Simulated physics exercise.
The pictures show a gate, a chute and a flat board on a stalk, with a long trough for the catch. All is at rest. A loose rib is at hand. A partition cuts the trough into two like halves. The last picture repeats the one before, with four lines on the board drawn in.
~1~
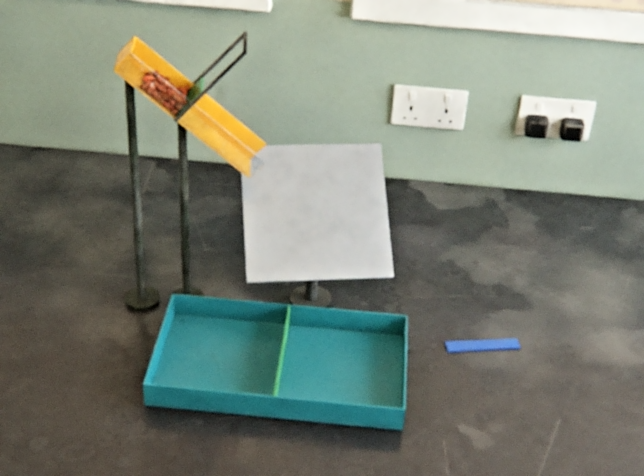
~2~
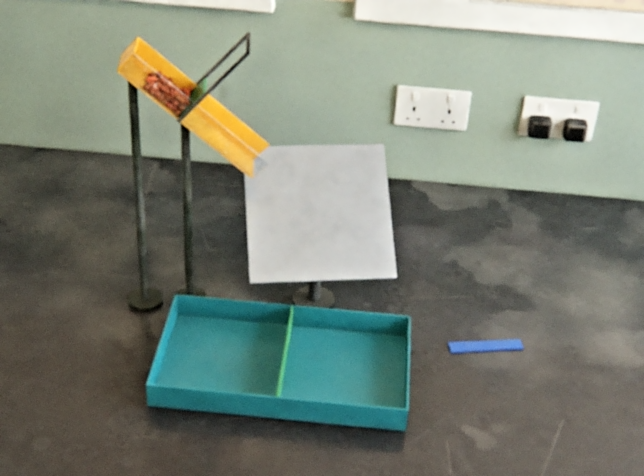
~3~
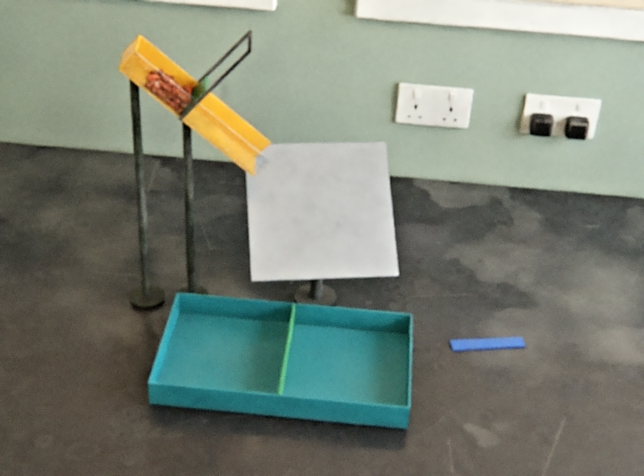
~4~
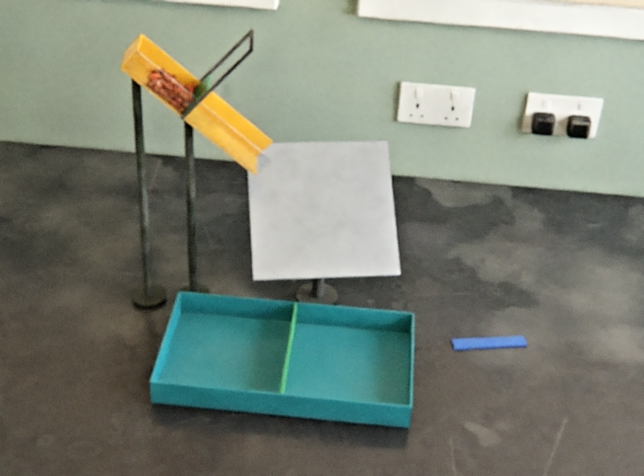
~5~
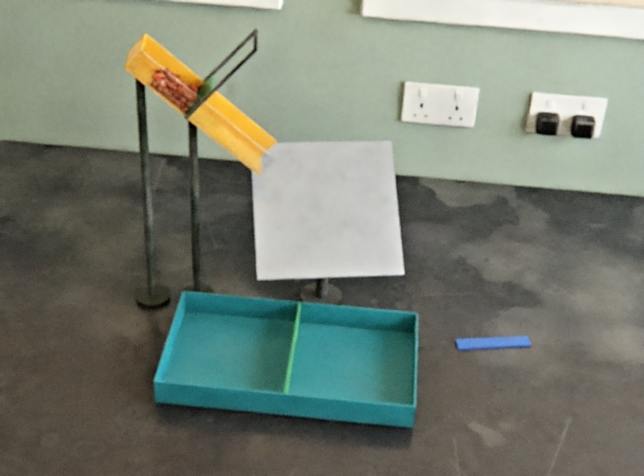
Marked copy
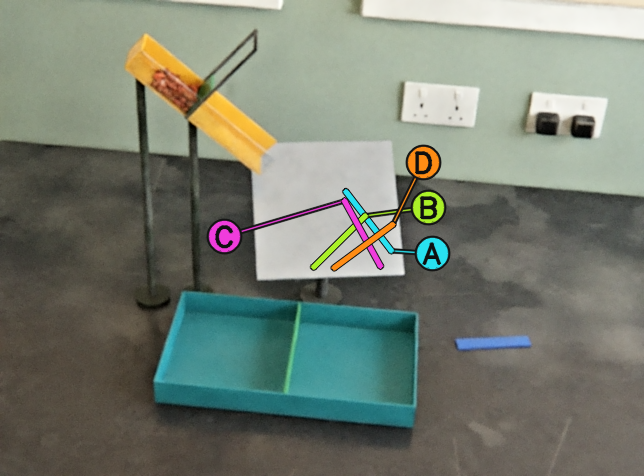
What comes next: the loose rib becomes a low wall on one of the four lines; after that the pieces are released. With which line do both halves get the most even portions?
The answer is line B.
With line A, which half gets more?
The right half.
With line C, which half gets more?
Right.
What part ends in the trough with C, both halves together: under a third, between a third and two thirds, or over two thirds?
Over two thirds.
On the marked copy, line A from (345, 191) to (391, 250); line B from (365, 215) to (313, 267); line C from (344, 200) to (380, 266); line D from (392, 224) to (334, 267).
With A, of what is caught, a small part in the left half, nearly all in the right.
With B, of what is caught, about two thirds in the left half, about a third in the right.
With C, of what is caught, a small part in the left half, nearly all in the right.
With D, of what is caught, a small part in the left half, nearly all in the right.
